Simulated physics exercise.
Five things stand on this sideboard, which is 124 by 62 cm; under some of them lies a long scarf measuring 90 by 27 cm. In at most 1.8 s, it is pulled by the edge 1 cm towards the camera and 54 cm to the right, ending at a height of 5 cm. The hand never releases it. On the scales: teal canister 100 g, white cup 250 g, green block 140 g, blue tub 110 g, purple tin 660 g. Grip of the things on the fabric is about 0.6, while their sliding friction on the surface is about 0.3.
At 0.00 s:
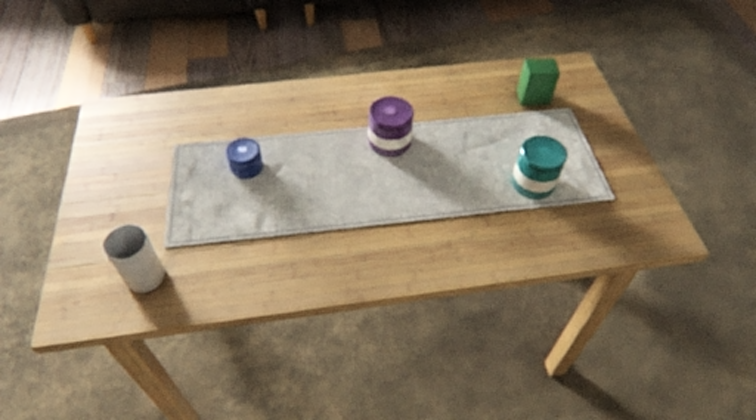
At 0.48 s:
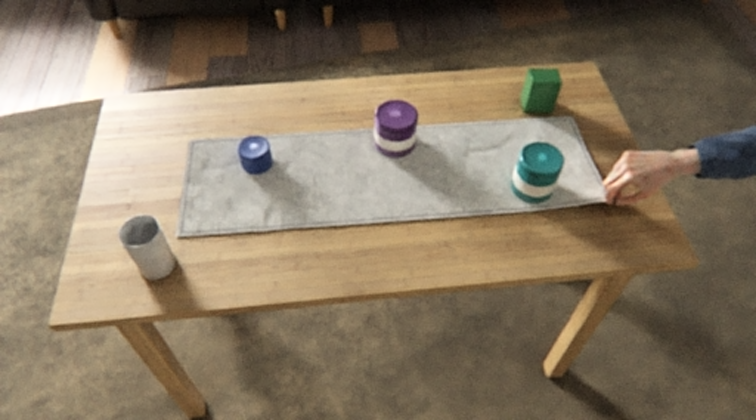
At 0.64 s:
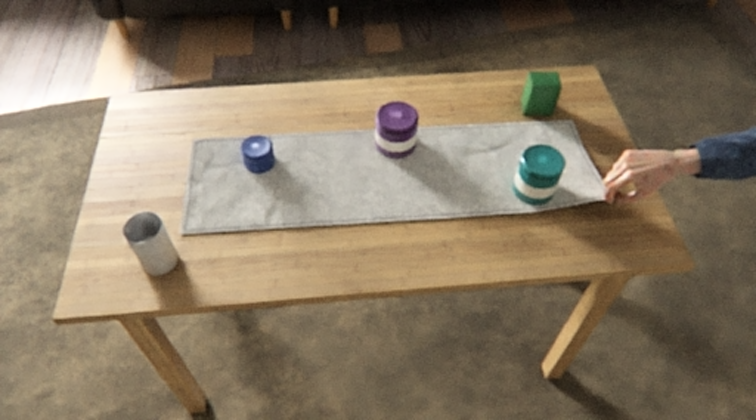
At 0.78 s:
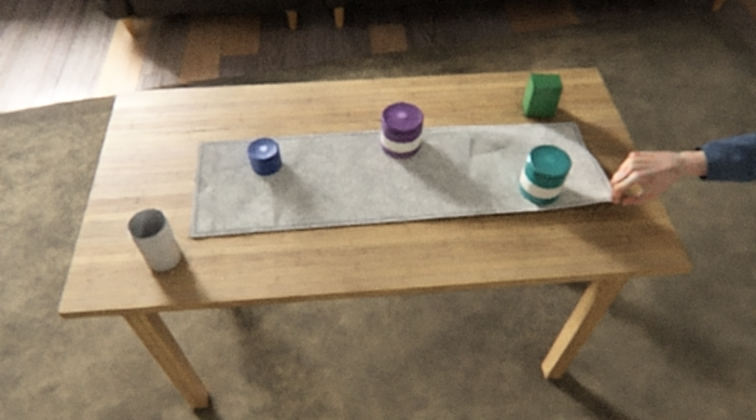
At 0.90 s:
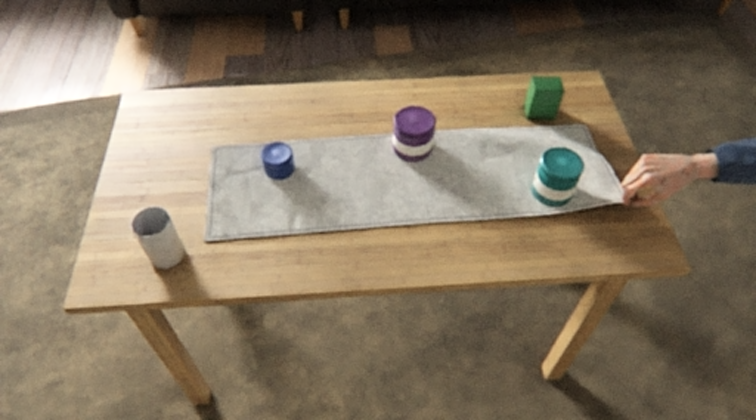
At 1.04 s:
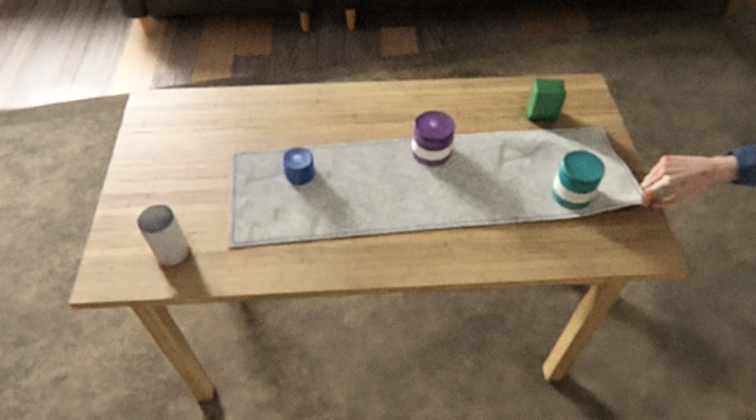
On a wooden table, a hand took hold of the right end of a grey cloth and pulled it slowly rightward, carrying the blue, purple and teal containers along while the cup and green block stayed put.
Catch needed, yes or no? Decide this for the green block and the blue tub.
Catch needed: Green block no; blue tub no.
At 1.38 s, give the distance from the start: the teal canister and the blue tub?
Estimated shift - teal canister some 25 cm, blue tub some 25 cm.
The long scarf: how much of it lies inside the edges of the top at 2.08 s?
Some 55 in a hundred.
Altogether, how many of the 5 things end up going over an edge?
Tally: 0.
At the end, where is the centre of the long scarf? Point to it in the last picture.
Its centre lands at about (648, 204).
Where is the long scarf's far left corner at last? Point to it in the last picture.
That corner comes to rest close to (435, 209) in the last view.
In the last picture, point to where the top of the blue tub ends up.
You'll find it ending up somewhere near (524, 205).
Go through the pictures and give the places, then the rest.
In the first picture, green block (543, 66); blue tub (243, 149); long scarf corners (174, 145) (570, 109) (614, 199).
In the second picture, long scarf corners (189, 140) (572, 117); grip (612, 201).
In the third picture, teal canister (544, 159); long scarf corners (193, 139) (572, 121); grip (612, 200).
In the fourth picture, teal canister (550, 160); purple tin (402, 116); blue tub (263, 148); long scarf corners (190, 237) (200, 143); grip (618, 201).
In the fifth picture, teal canister (563, 162); purple tin (415, 119); blue tub (277, 152); long scarf corners (205, 241) (212, 147); grip (629, 202).
In the sixth picture, green block (551, 86); blue tub (298, 158); long scarf corners (228, 247) (232, 153) (602, 127); grip (649, 204).
At 1.4 s, 90 % of the long scarf is still over the top; blue tub 23 cm off its start, teal canister 23 cm off its start, purple tin 20 cm off its start.
At 1.7 s, 70 % of the long scarf is still over the top; blue tub 39 cm off its start, teal canister 38 cm off its start, purple tin 36 cm off its start.
At 2.1 s, 55 % of the long scarf is still over the top; blue tub 52 cm off its start at (495, 202), teal canister 50 cm off its start, purple tin 48 cm off its start at (623, 147).
At 2.4 s, 50 % of the long scarf is still over the top; blue tub 58 cm off its start, teal canister 55 cm off its start, purple tin 54 cm off its start.
At 4.0 s, 50 % of the long scarf is still over the top; blue tub 58 cm off its start at (524, 205), green block 0 cm off its start at (550, 86), teal canister 55 cm off its start, purple tin 54 cm off its start at (650, 147).
